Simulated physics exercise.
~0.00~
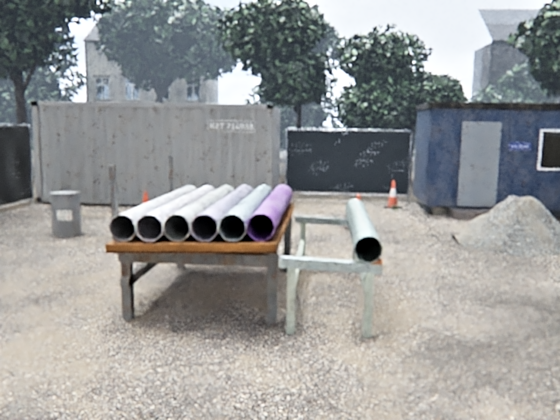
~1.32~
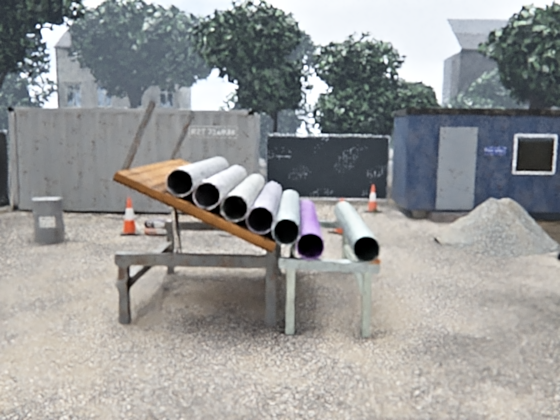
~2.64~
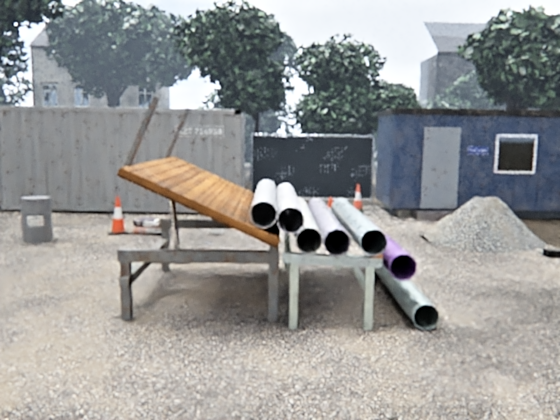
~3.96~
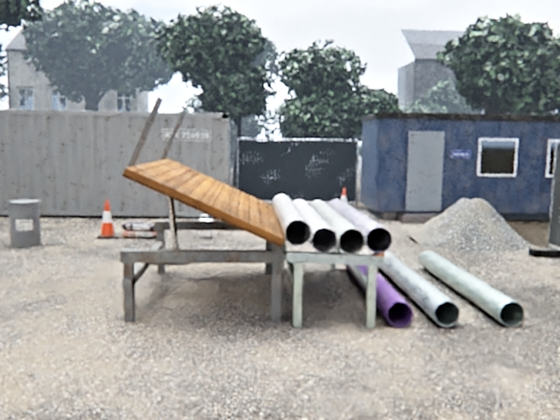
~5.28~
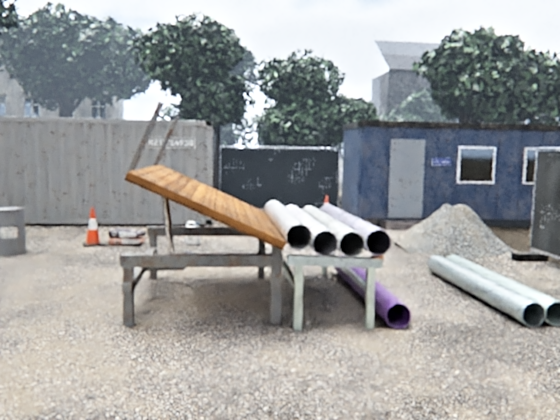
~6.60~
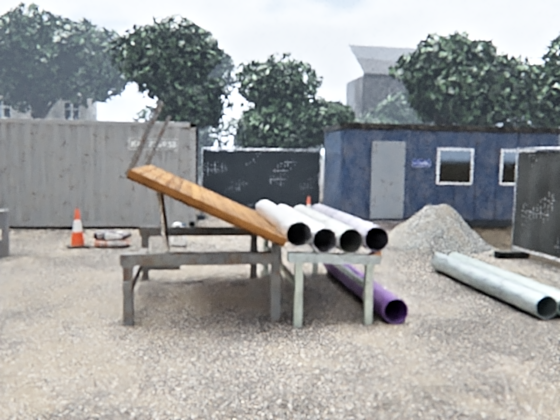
The purple pipe rolls right off the tilting table, crosses the rack and drops to the ground.
